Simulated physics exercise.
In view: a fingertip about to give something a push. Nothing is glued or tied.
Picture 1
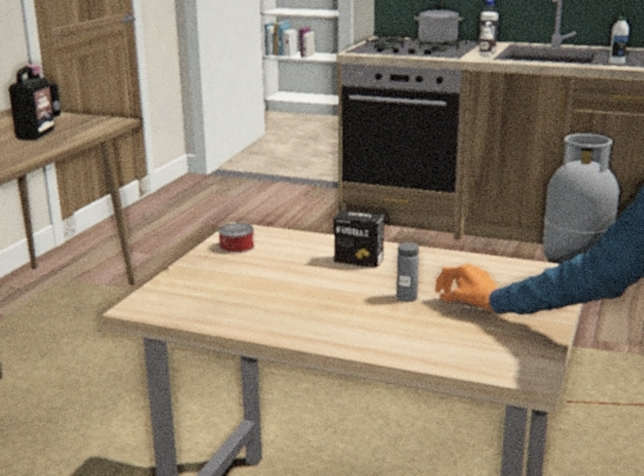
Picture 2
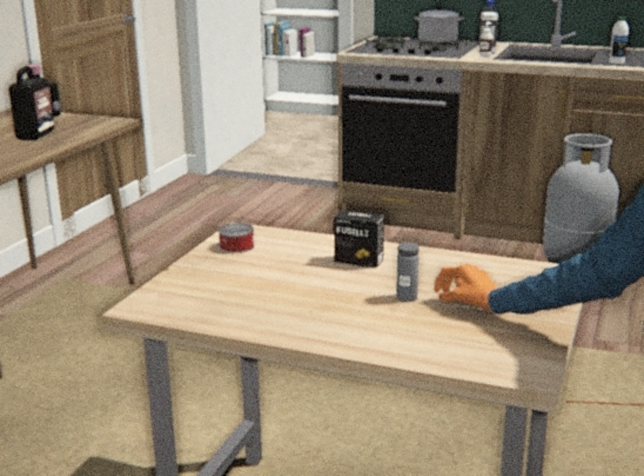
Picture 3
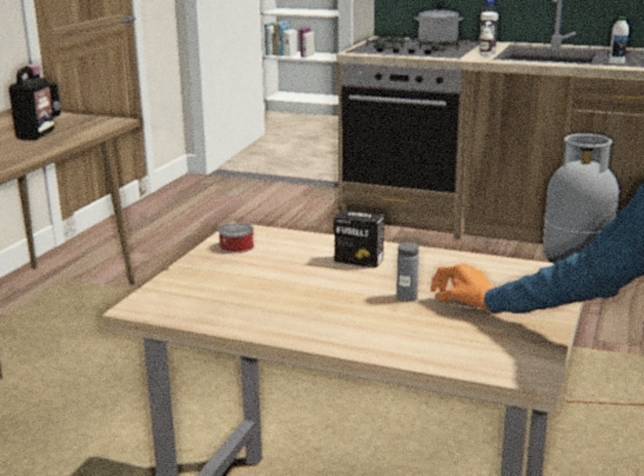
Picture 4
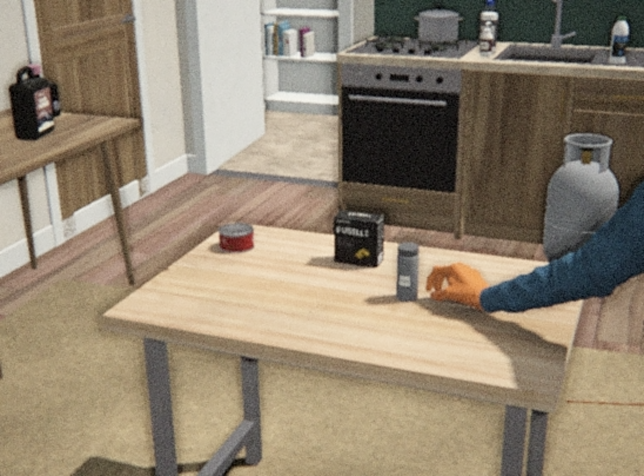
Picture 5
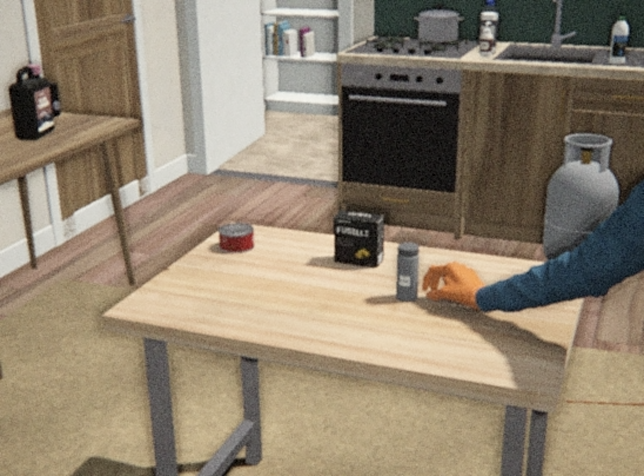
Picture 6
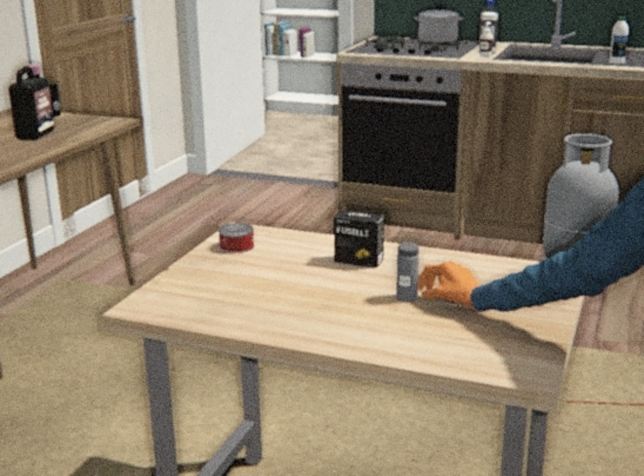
Hand in a blue sleeve inching left across a wooden table towards a still grey shaker beside a black box.
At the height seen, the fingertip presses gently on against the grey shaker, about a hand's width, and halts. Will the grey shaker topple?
The grey shaker keeps standing.
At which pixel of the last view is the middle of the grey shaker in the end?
Around (359, 265).
Then, 0.50 s on from there, grey shaker shifted about its own width near (391, 270).
Then, 1.10 s on from there, grey shaker shifted well along near (369, 267).
In the end, moved from the start, grey shaker. At the end, from the last picture's camera, grey shaker near (359, 266).
